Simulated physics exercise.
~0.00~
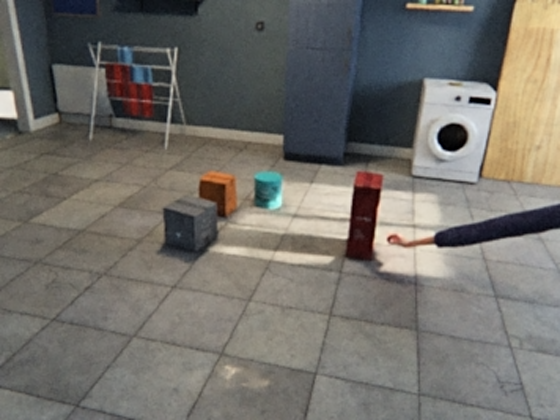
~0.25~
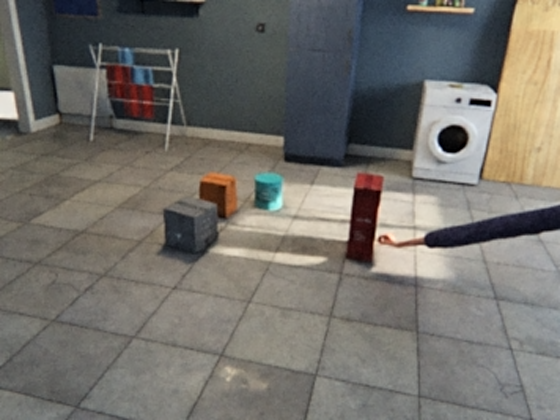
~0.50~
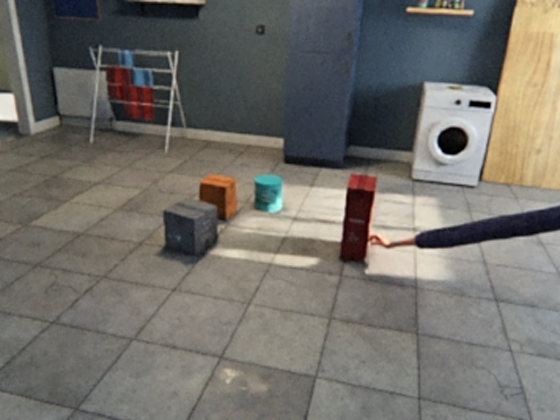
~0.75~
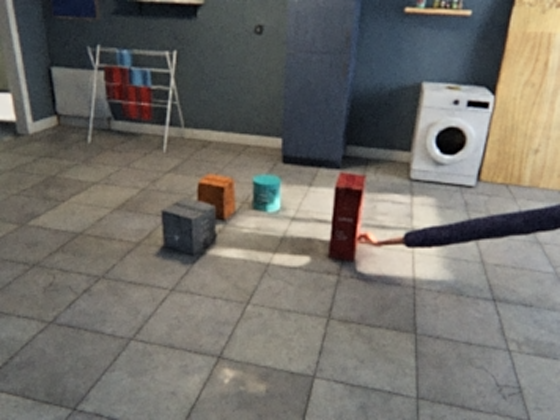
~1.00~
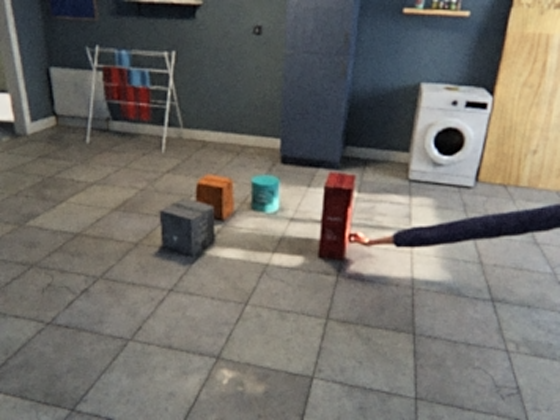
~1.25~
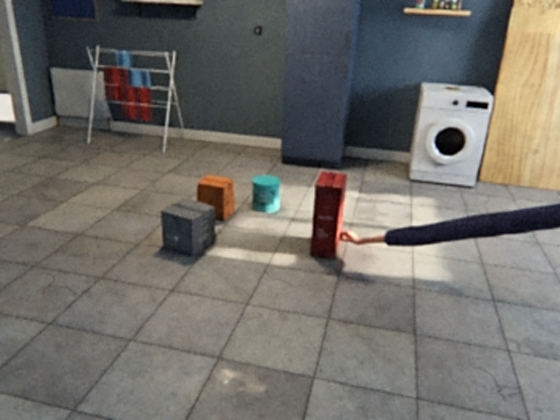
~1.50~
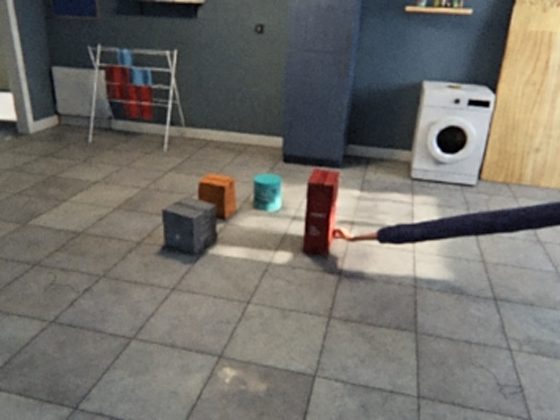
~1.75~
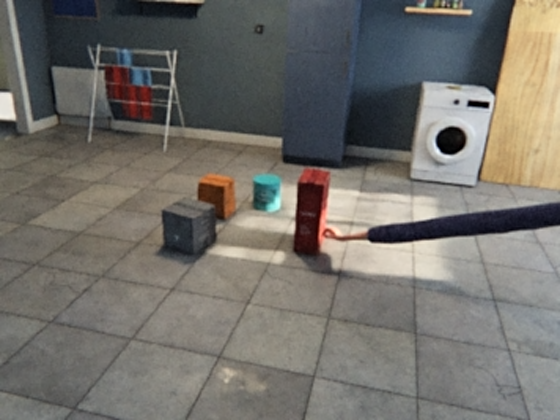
A hand pushes a tall red box left across the tiled floor, and it stays upright.
